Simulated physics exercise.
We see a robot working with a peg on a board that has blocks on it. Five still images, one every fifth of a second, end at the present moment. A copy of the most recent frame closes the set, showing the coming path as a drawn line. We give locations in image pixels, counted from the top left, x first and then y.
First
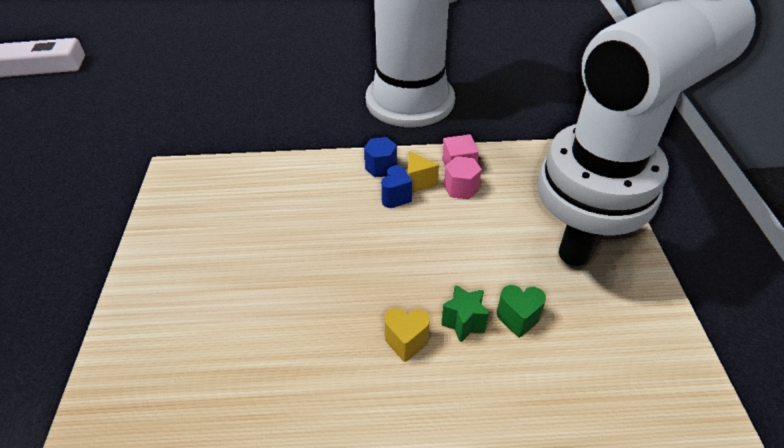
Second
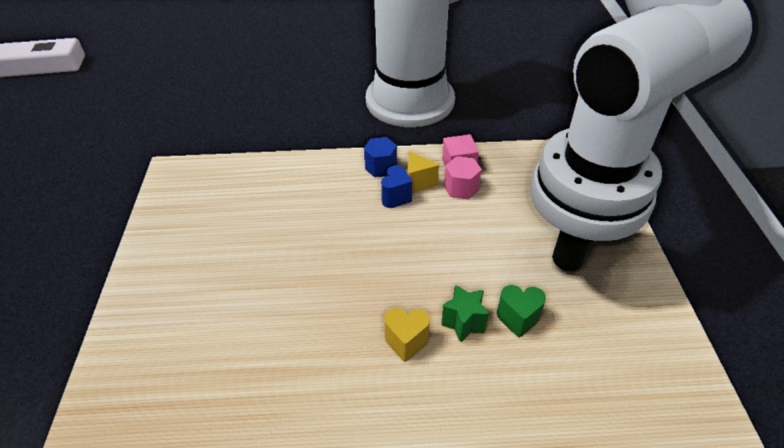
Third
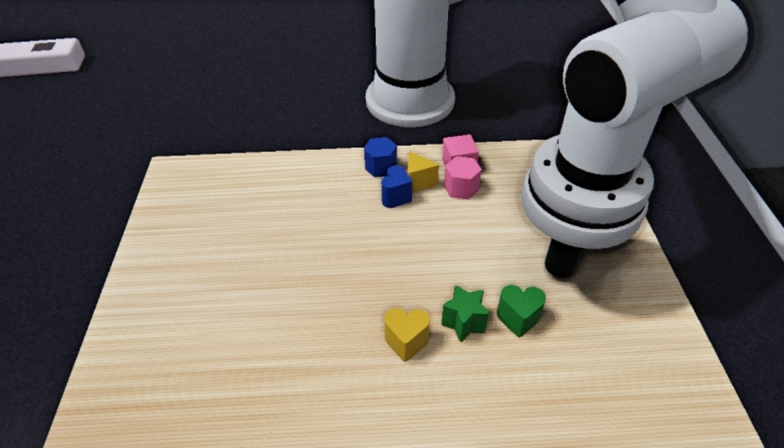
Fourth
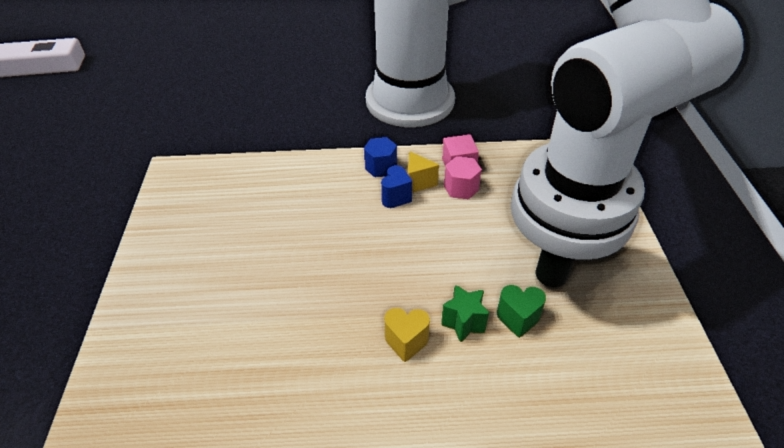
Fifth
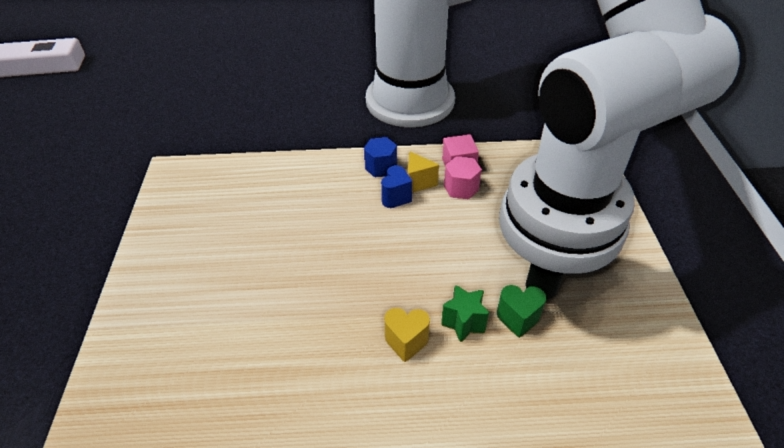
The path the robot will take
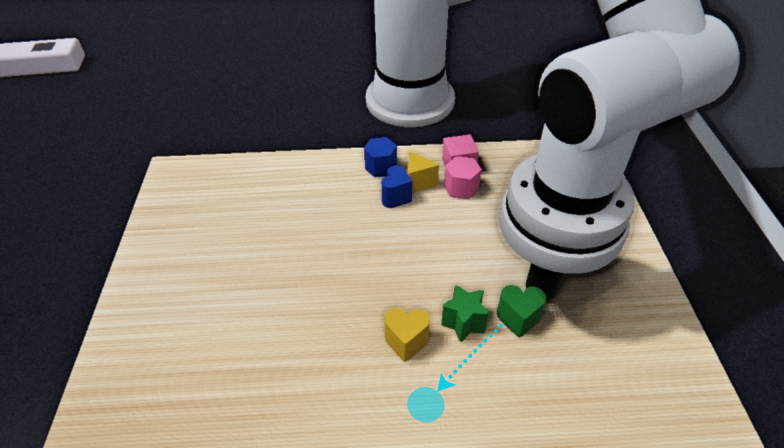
A robot arm slowly moved its black peg down and to the left over a wooden board, coming right up beside the green heart, while all the yellow, green, blue and pink blocks stayed still.
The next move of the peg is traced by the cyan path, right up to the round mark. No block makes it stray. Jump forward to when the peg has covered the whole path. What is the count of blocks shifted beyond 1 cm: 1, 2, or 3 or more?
Of all the blocks, two travel more than a centimetre.
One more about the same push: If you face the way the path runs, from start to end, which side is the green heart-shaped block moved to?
Pushed left.
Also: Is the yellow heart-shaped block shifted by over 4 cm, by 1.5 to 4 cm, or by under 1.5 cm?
Shift of under 1.5 cm.
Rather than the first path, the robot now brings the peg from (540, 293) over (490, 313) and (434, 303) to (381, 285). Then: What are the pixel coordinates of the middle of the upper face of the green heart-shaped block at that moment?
It is at (509, 318).
Drawn move, from (540, 293) by way of (484, 342) to (426, 404).
On the path given first. One third of the way, peg at (504, 319); green star-shaped block at (462, 307), turned 35° clockwise; green heart-shaped block at (498, 330), turned 20° clockwise.
Two thirds of the way, peg at (466, 355); yellow heart-shaped block at (403, 321); green star-shaped block at (443, 314), turned 115° clockwise; green heart-shaped block at (472, 373).
At the end, peg at (426, 399); yellow heart-shaped block at (402, 321); green star-shaped block at (442, 314), turned 120° clockwise; green heart-shaped block at (466, 398), turned 60° anticlockwise.
